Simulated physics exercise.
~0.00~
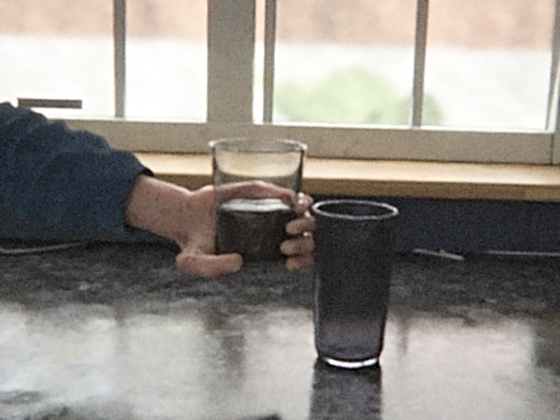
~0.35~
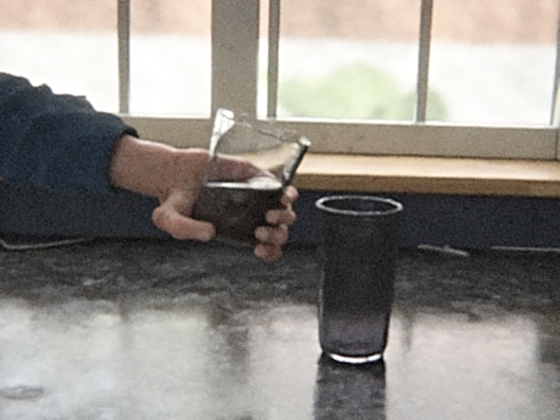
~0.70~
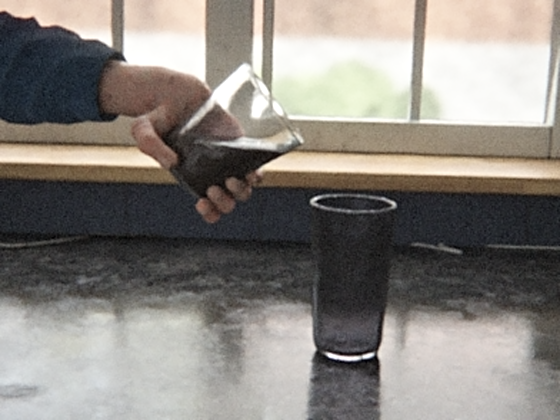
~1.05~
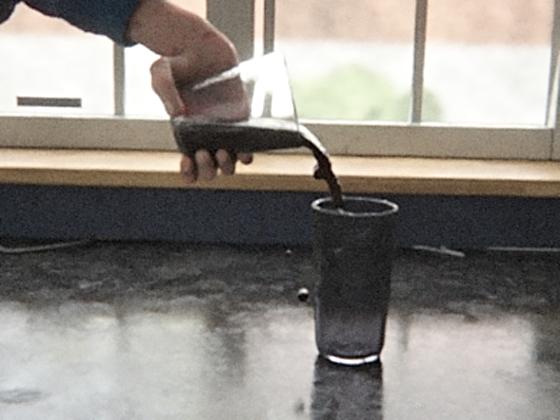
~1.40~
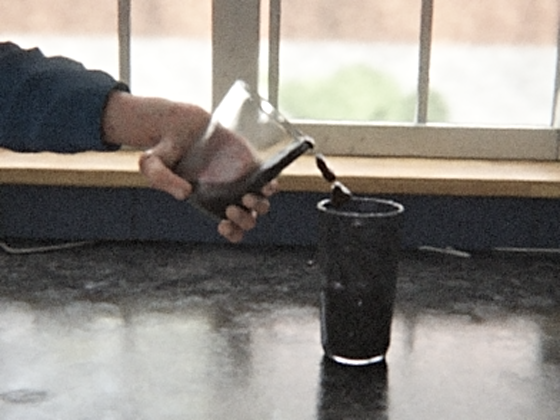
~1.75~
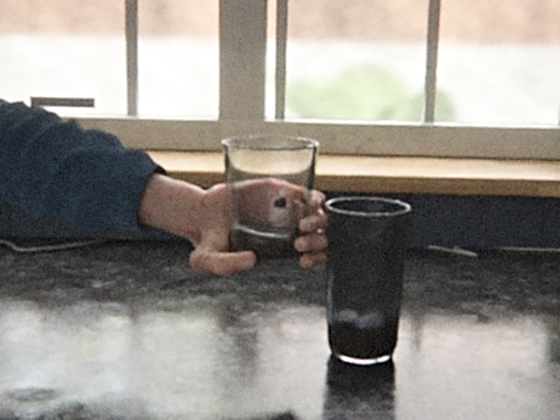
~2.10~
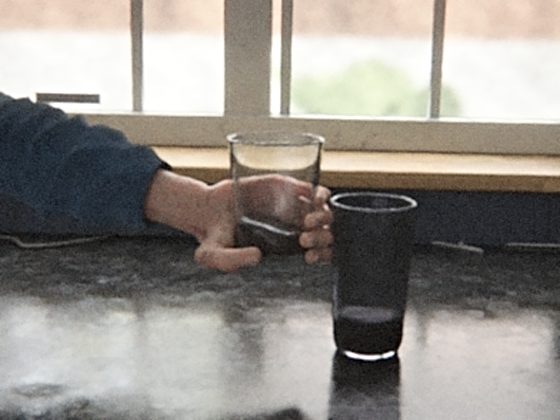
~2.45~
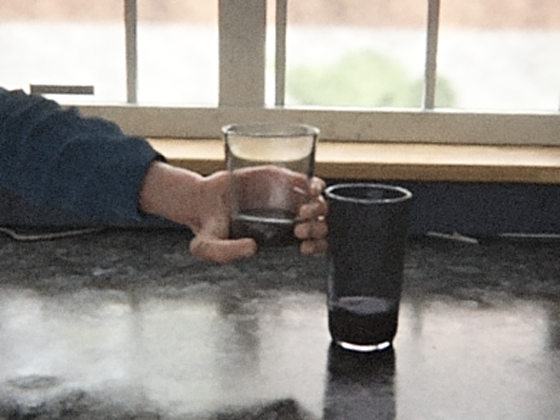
A hand in a dark blue sleeve reaches in from the left, holding a clear tumbler about half full of dark coffee, seen from the side across a dark, glossy counter before a bright window. To its right stands a tall, slim, dark-tinted glass. The hand lifts the tumbler and tips it steadily rightward until coffee streams over its rim into the slim glass, with a dark drop beside it. It then tilts the tumbler back and lowers it upright. Finally, a little coffee remains in the tumbler, while a shallow dark layer rests in the slim glass.
